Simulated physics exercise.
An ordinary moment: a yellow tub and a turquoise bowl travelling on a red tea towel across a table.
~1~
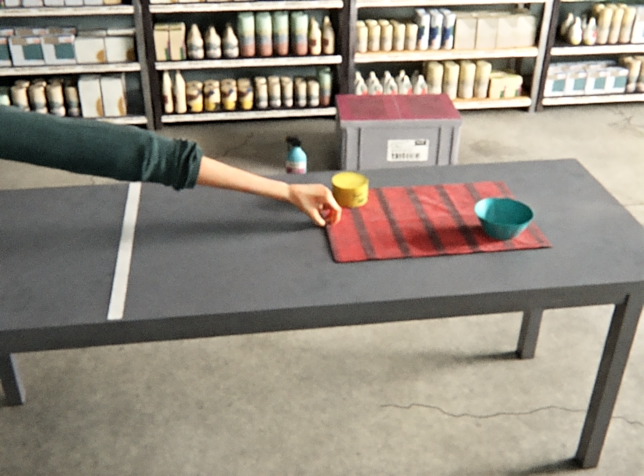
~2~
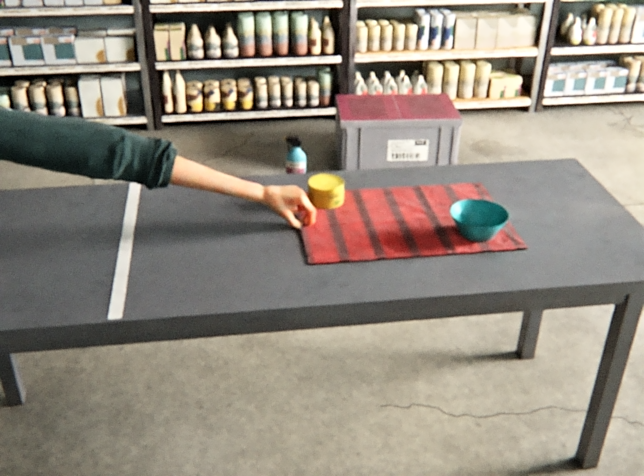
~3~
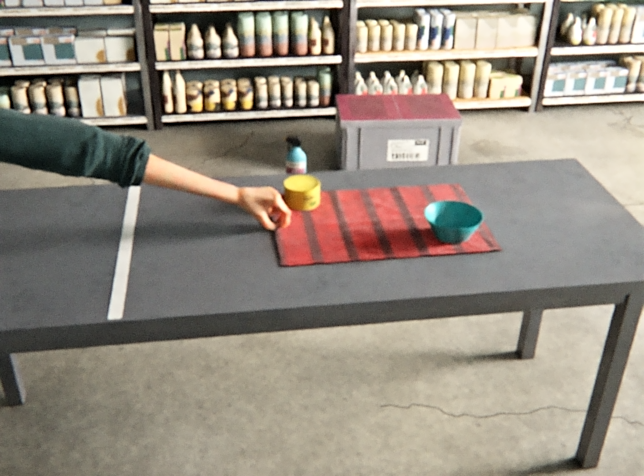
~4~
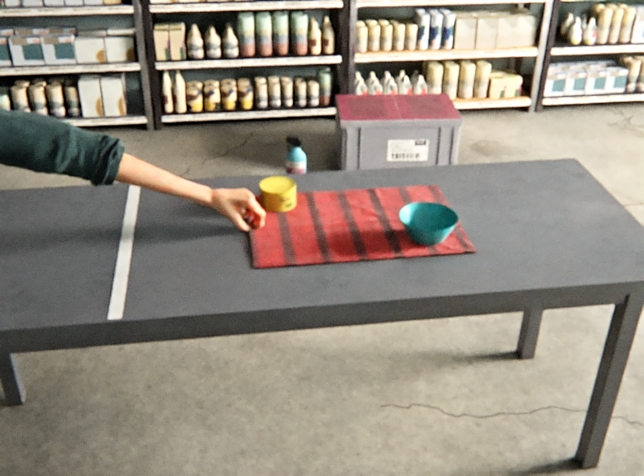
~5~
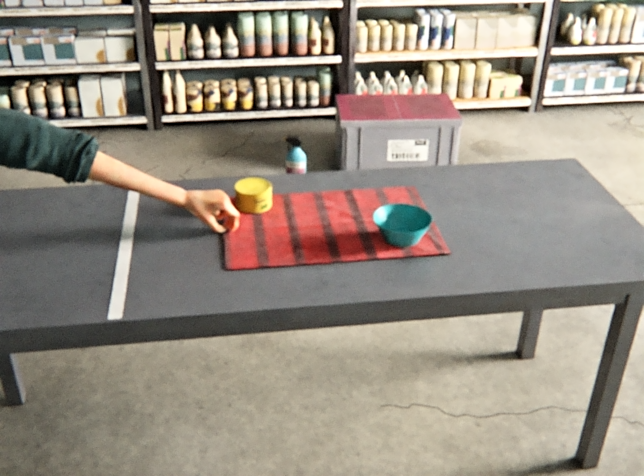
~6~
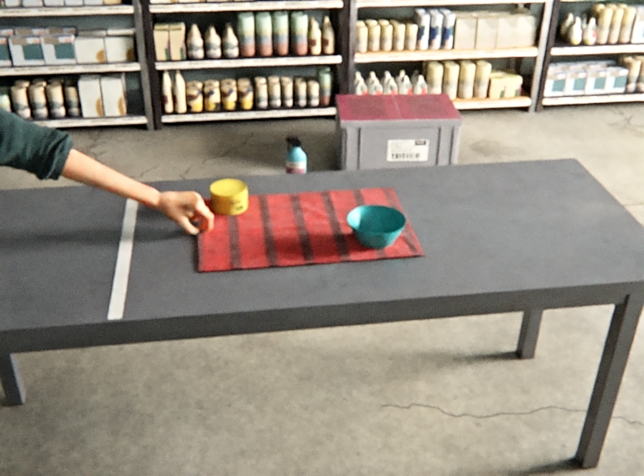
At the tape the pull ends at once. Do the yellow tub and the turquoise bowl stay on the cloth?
In the end the yellow tub leaves the cloth, the turquoise bowl stays on the cloth.
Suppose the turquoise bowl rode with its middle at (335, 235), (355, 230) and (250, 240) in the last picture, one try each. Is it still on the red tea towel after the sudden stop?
First, it stays on; second, it stays on; third, it leaves the cloth.
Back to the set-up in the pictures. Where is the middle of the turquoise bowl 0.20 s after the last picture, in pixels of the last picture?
By then it is at (277, 237).
Then, 0.09 s later than the last view, hem short of the tape; yellow tub on the cloth near (184, 200); turquoise bowl on the cloth near (330, 233).
Then, 0.20 s later than the last view, hem at the tape; yellow tub on the cloth near (134, 203); turquoise bowl on the cloth near (277, 237).
Finally, hem at the tape; yellow tub ahead of the hem near (94, 206); turquoise bowl on the cloth near (231, 240). The yellow tub shoots off the front and the turquoise bowl remains aboard.
